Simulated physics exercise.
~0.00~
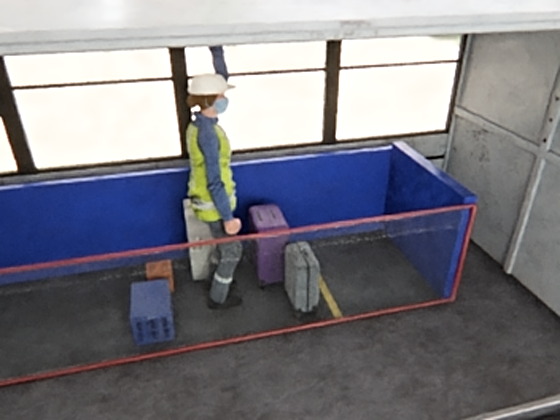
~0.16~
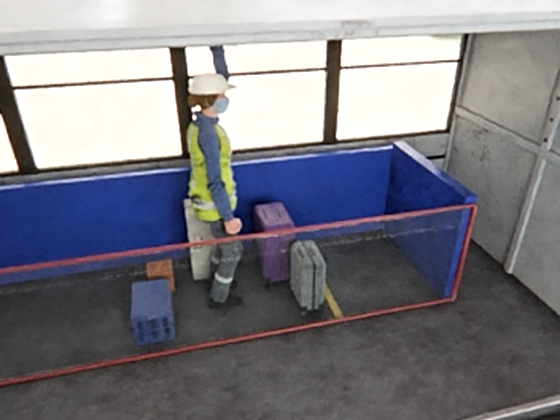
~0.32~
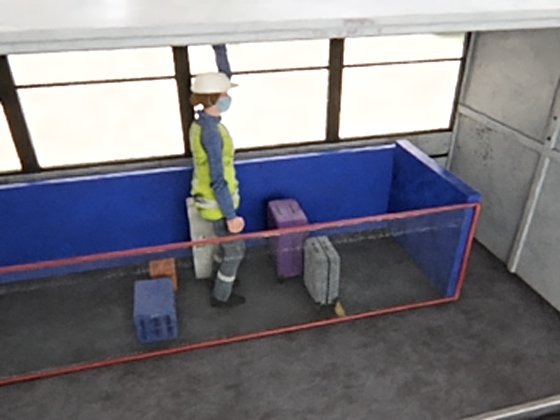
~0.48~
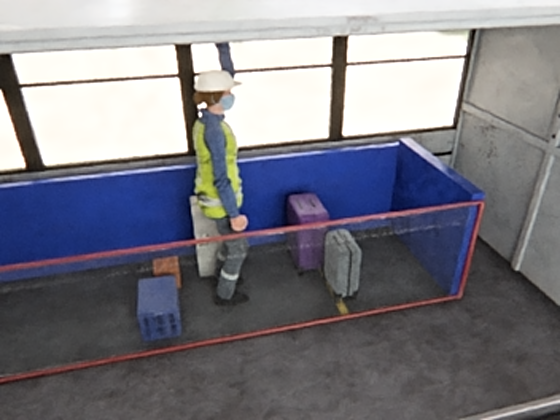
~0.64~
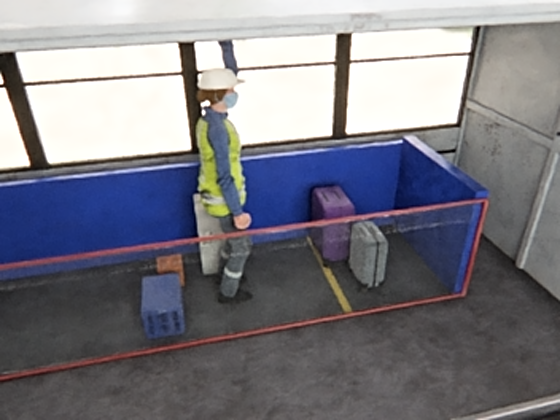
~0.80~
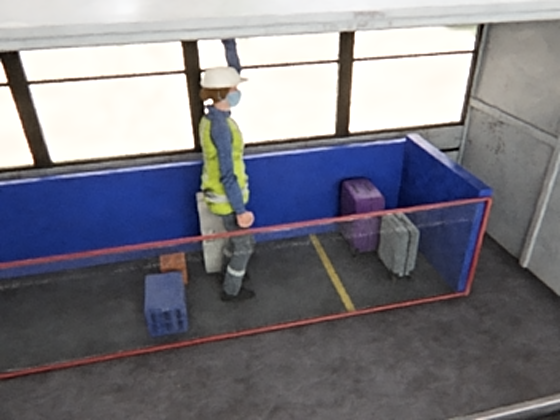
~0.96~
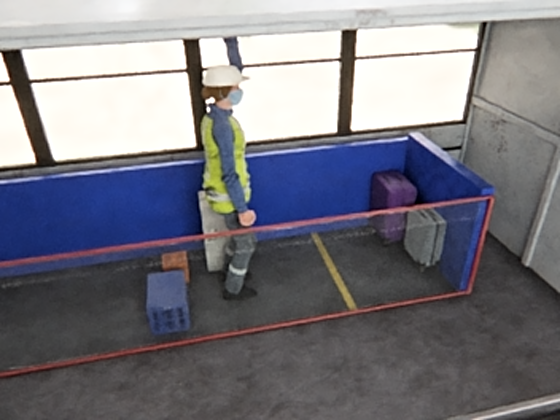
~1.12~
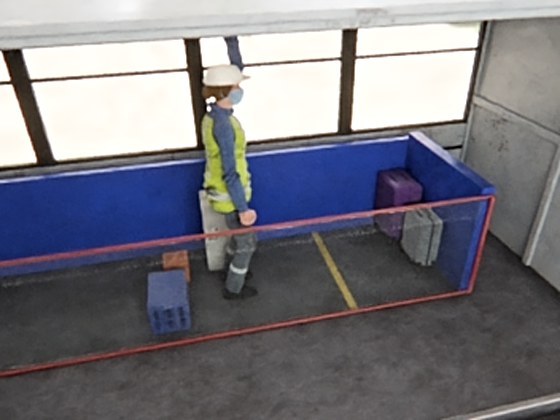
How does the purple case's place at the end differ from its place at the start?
At the start the purple case stands just beside the person, left of the yellow line. At the end it is far to the right, beyond the line and near the blue end wall.
